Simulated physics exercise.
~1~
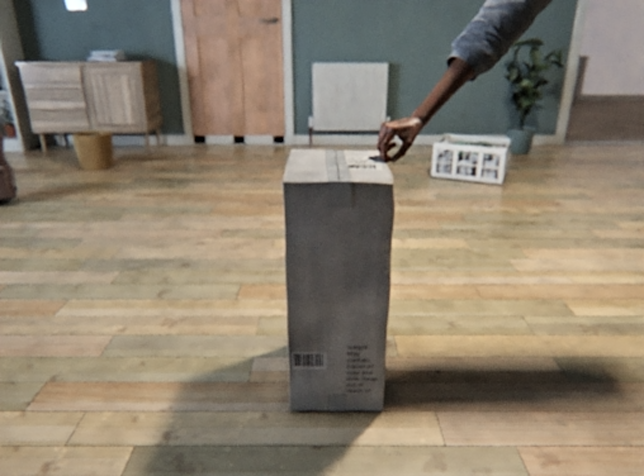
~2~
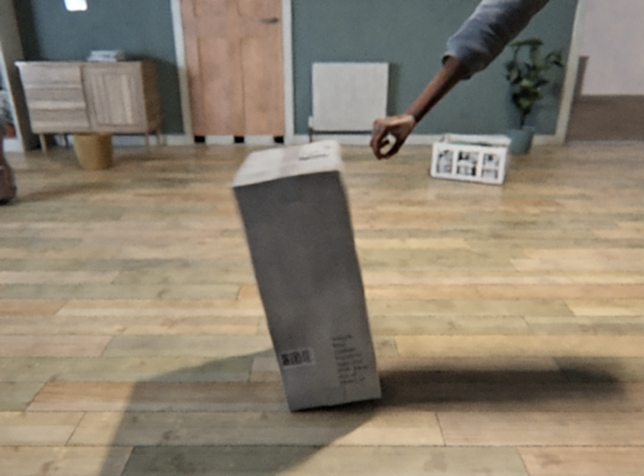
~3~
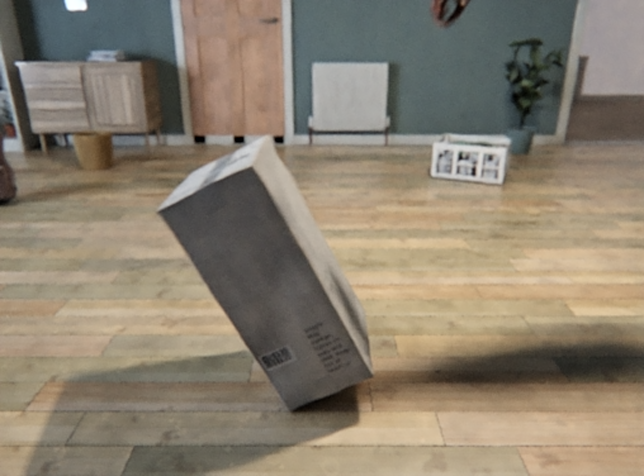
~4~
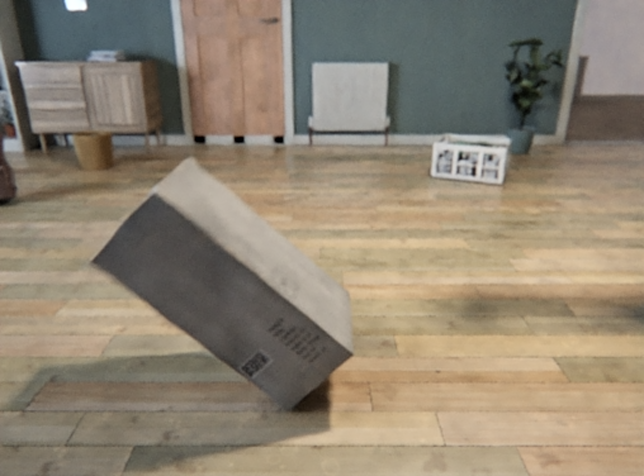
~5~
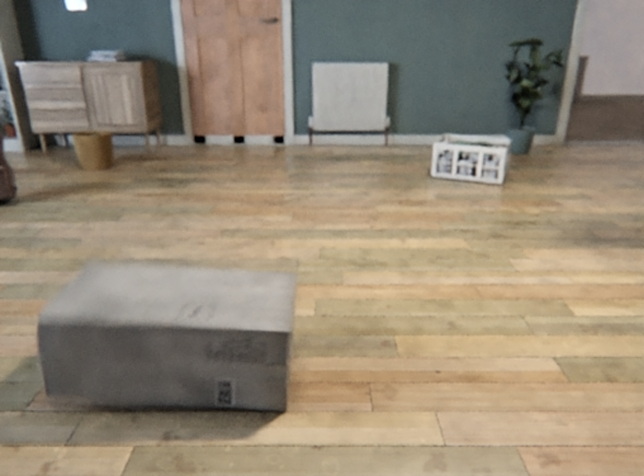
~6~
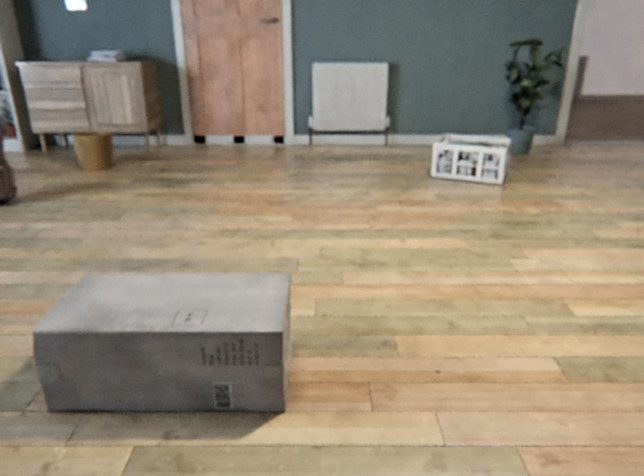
A tall parcel tips left as a hand lets go, toppling onto its side.
